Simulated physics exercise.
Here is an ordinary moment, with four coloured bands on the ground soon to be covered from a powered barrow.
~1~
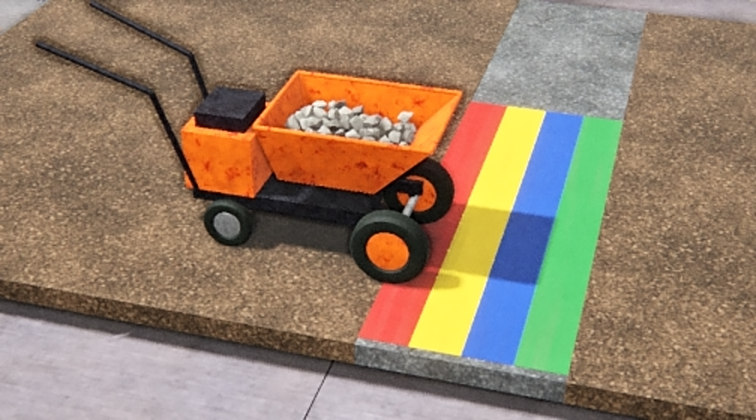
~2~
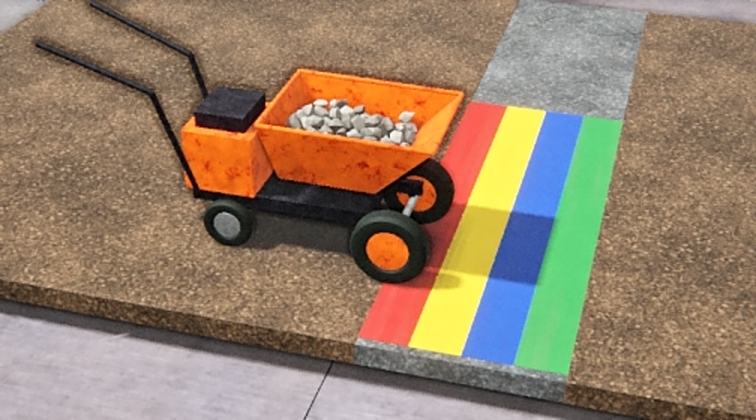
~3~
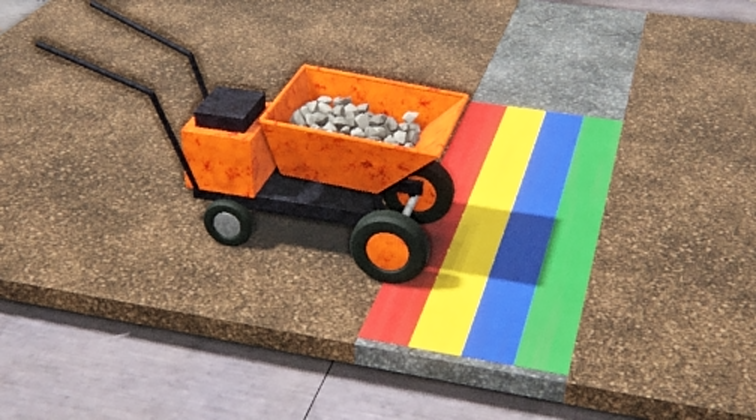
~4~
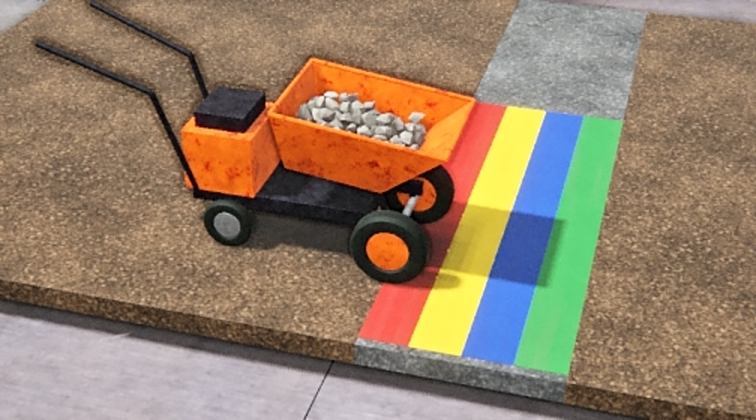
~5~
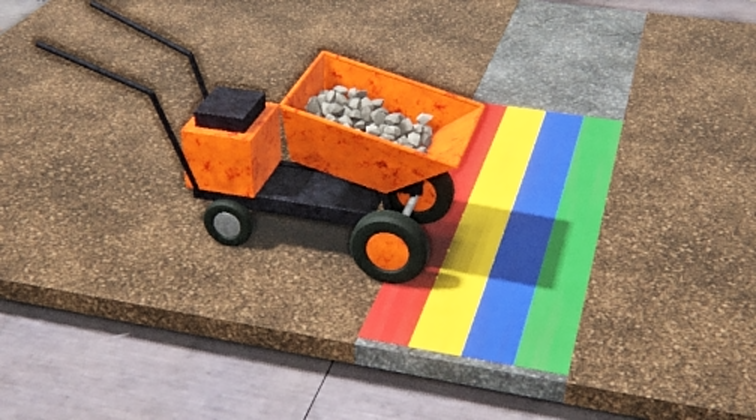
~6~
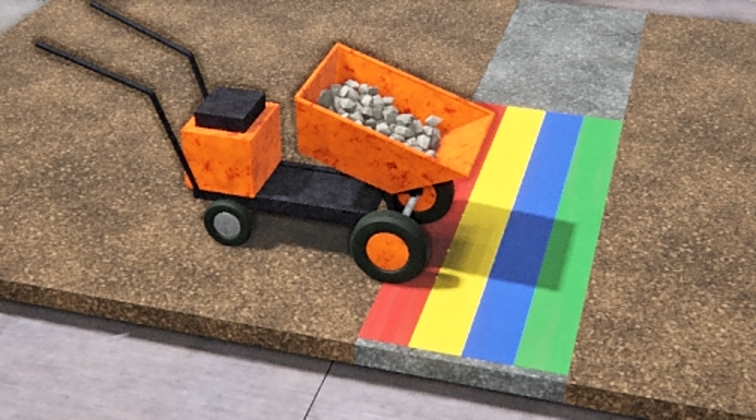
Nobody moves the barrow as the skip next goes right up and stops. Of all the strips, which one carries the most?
I would say the green one.
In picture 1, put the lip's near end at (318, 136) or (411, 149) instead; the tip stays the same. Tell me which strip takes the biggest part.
Try one: Yellow; try two: The green one.
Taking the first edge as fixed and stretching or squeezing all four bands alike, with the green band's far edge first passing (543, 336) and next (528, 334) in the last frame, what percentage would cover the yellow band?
0 % and 0 %, near enough.
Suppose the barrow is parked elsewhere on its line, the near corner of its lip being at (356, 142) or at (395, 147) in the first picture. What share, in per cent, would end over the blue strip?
First some 30, then 40 per cent.
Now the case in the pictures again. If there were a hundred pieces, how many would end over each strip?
Per strip, roughly: Red 0, yellow 0, blue 15, green 45.
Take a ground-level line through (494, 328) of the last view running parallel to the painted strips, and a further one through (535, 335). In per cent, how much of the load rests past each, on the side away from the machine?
Respectively 90 and 70 %.
Soon after the last picture, skip tipped steeply; all in the skip.
A little later, skip tipped right over; about half in the skip; a small part over the blue strip; about a third over the green strip; a stray few off the paint.
Later still, skip tipped right over; a small part in the skip; a small part over the blue strip; about half over the green strip; about a quarter off the paint.
At rest, skip tipped right over; a small part in the skip; none over the red strip; none over the yellow strip; a small part over the blue strip; about half over the green strip; about a quarter off the paint.
